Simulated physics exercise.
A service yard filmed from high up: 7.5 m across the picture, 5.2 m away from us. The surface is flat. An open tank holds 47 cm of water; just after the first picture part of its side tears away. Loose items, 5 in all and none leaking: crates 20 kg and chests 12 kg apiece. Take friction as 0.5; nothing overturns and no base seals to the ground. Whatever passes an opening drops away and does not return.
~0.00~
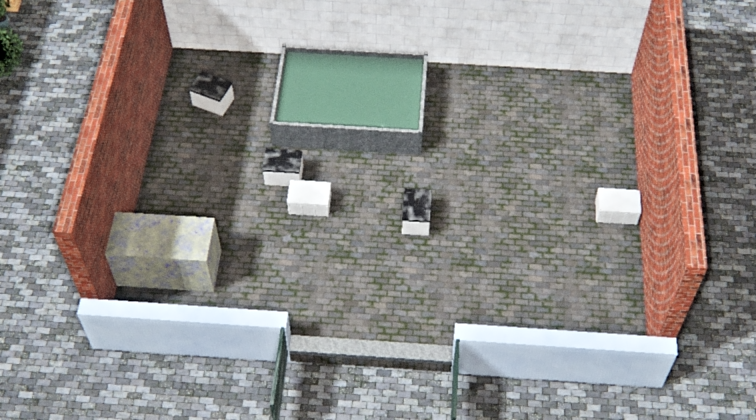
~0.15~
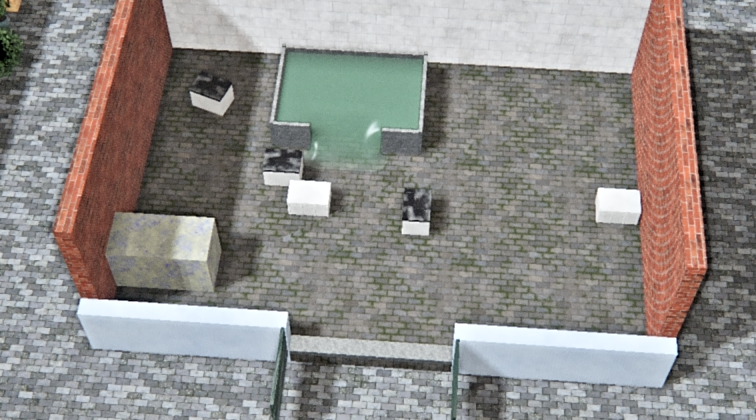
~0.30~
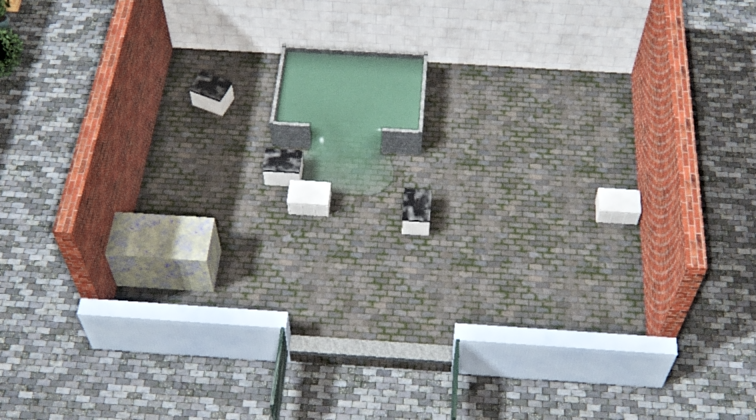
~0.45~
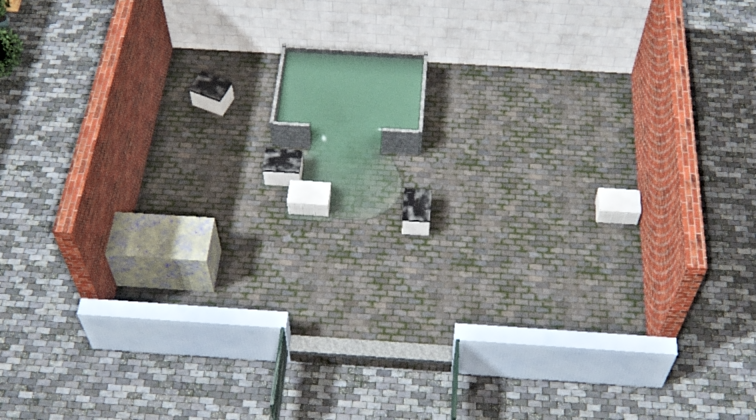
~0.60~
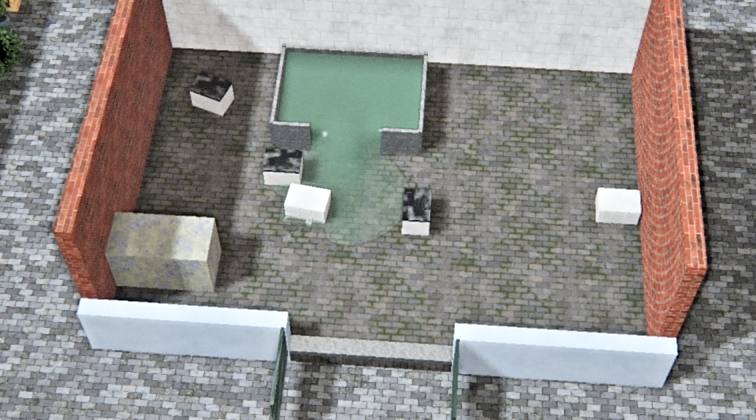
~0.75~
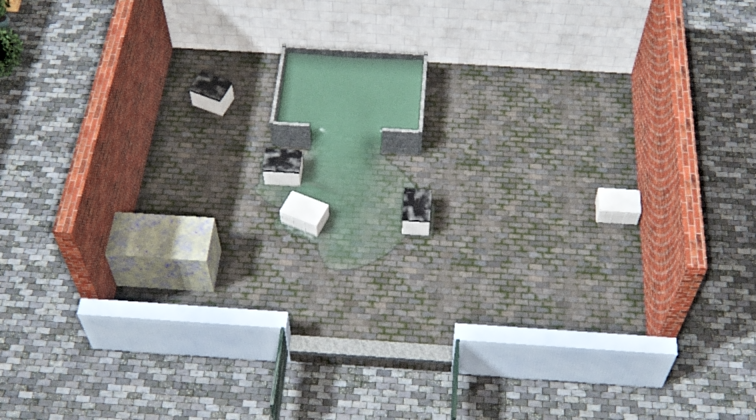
Green water pours through a gap in the tank's front wall and shifts one white box.
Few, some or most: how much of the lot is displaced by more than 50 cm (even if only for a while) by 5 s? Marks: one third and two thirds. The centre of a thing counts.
That comes to one to two thirds.
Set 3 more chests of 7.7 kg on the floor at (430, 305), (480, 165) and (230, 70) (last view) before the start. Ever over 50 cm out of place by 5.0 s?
In turn: Past it, short of it, under.
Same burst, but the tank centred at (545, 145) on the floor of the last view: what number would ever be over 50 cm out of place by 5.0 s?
In that case 0 of them.
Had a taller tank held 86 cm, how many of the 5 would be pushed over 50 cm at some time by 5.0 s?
Then 3.
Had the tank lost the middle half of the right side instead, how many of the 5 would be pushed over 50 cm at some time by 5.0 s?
In that case 1 of them.
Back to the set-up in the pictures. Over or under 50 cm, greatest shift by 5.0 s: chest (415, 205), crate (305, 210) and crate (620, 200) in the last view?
In turn: Past it, more, less.
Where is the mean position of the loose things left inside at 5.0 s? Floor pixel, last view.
At about (338, 203).
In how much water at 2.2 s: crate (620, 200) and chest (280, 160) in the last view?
About 0 and 2 cm.
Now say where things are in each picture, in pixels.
A crate at (309, 192) rests on the ground; a chest at (282, 160), on the bottom; 3.3 m2 under water; 0 of 5 have shifted, in the first frame.
A crate at (309, 192), on the bottom; a chest at (282, 160) rests on the ground; water covers 3.8 m2; 0 of 5 have shifted, in the second frame.
A crate at (309, 192), on the bottom; a chest at (282, 160), on the bottom; 4.4 m2 under water; 0 of 5 have shifted, in the third frame.
A crate at (309, 193) rests on the ground; a chest at (282, 160) rests on the ground; 5.0 m2 under water; 0 of 5 have shifted, in the fourth frame.
A crate at (308, 198), on the bottom, 10 cm from its start; a chest at (282, 160), on the bottom; 5.6 m2 under water; 1 of 5 have shifted, in the fifth frame.
A crate at (304, 208) rests on the ground, 29 cm from its start; a chest at (282, 160) rests on the ground; 6.4 m2 under water; 1 of 5 have shifted, in the sixth frame.
After 1.1 s 1 of 5 are over 50 cm from their spots; 0 afloat.
After 2.2 s 2 of 5 are over 50 cm from their spots; 0 afloat.
After 3.5 s 2 of 5 are over 50 cm from their spots; 0 afloat.
After 5.0 s 2 of 5 are over 50 cm from their spots, and 2 have been at some point; 1 afloat.
